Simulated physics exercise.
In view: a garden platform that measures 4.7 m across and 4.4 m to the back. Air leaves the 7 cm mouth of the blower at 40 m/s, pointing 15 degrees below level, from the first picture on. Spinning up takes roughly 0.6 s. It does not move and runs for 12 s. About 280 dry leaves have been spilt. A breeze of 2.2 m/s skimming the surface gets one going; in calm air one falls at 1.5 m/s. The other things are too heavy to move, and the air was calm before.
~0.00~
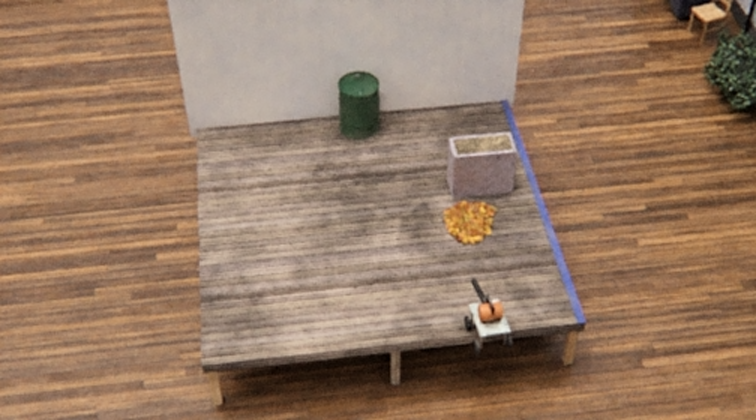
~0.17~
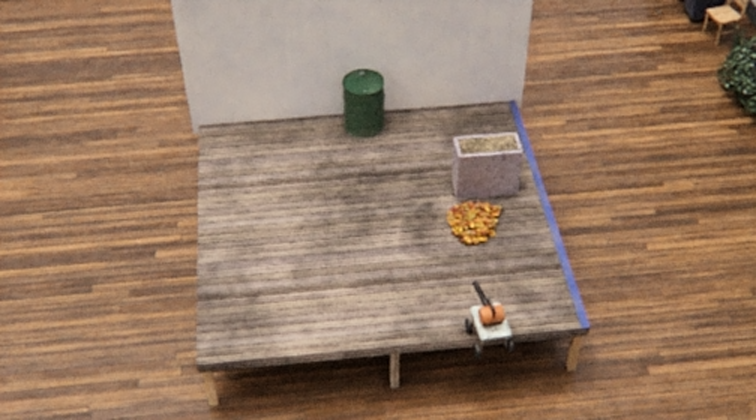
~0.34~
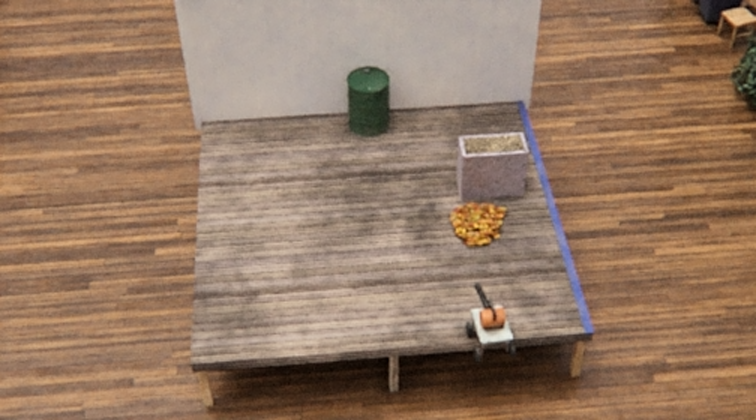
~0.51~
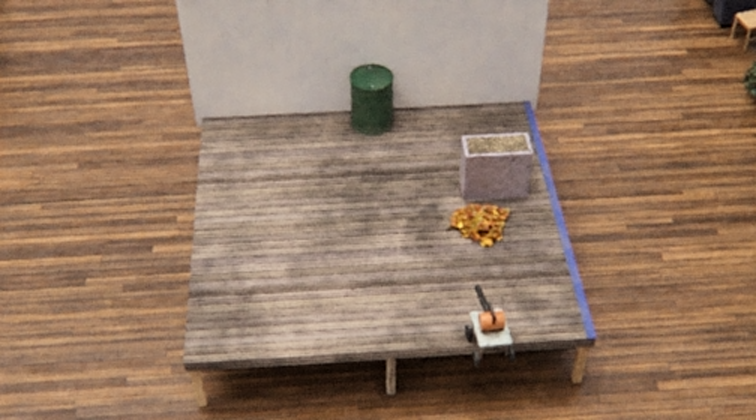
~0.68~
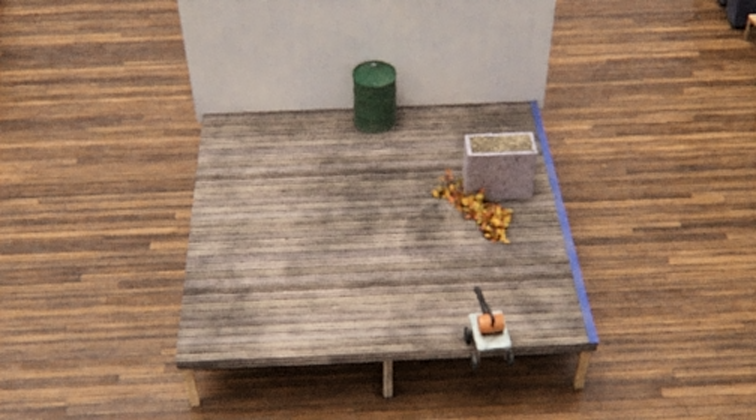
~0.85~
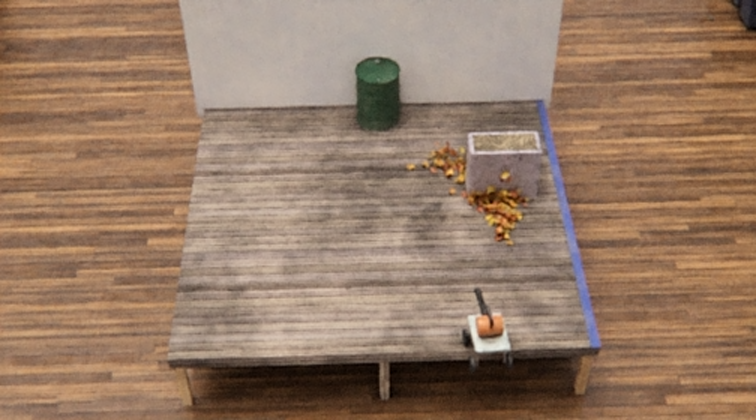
On a wooden platform, dry leaves lie still before a blower, then scatter back around a planter.
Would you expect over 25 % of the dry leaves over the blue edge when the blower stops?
More than a quarter over the blue edge: Yes.
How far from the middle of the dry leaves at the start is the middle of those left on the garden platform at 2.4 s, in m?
Roughly 0.8 m.
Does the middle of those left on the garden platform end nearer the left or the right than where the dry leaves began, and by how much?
To the right, by about 0.8 m.
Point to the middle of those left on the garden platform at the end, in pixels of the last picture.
At about (542, 198).
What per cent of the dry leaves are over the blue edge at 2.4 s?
Some 20 per cent.
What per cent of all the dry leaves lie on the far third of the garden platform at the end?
Near 15 %.
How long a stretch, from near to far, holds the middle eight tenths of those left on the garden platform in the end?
Roughly 2.0 m.
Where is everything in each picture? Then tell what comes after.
In the first frame, the middle of the dry leaves is near (469, 221), none has stirred yet and the mouth of the blower is at (474, 281).
In the second frame, the middle of the dry leaves is near (473, 221), none has stirred yet and the blue edge is centred on (549, 201).
In the third frame, the middle of the dry leaves is near (477, 222), none has stirred yet, the top of a planter is at (493, 145) and the top of a barrel is at (368, 79).
In the fourth frame, the middle of the dry leaves is near (479, 223), the farthest in sight from the blower is at (487, 206) and about 15 % have left their places.
In the fifth frame, the middle of the dry leaves is near (484, 212), the farthest in sight from the blower is at (441, 179) and about 60 % have left their places.
In the sixth frame, the middle of the dry leaves is near (494, 199), the farthest in sight from the blower is at (441, 152) and about 85 % have left their places.
After 2.4 s the count stands so, 20 % are over the blue edge; the middle of those still in play is near (537, 199).
After 3.8 s the count stands so, 29 % are over the blue edge; the middle of those still in play is near (542, 198).
After 6.6 s the count stands so, 36 % are over the blue edge; the middle of those still in play is near (542, 198).
After 12.0 s, at the end, 48 % are over the blue edge; the middle of those still in play is near (542, 198).
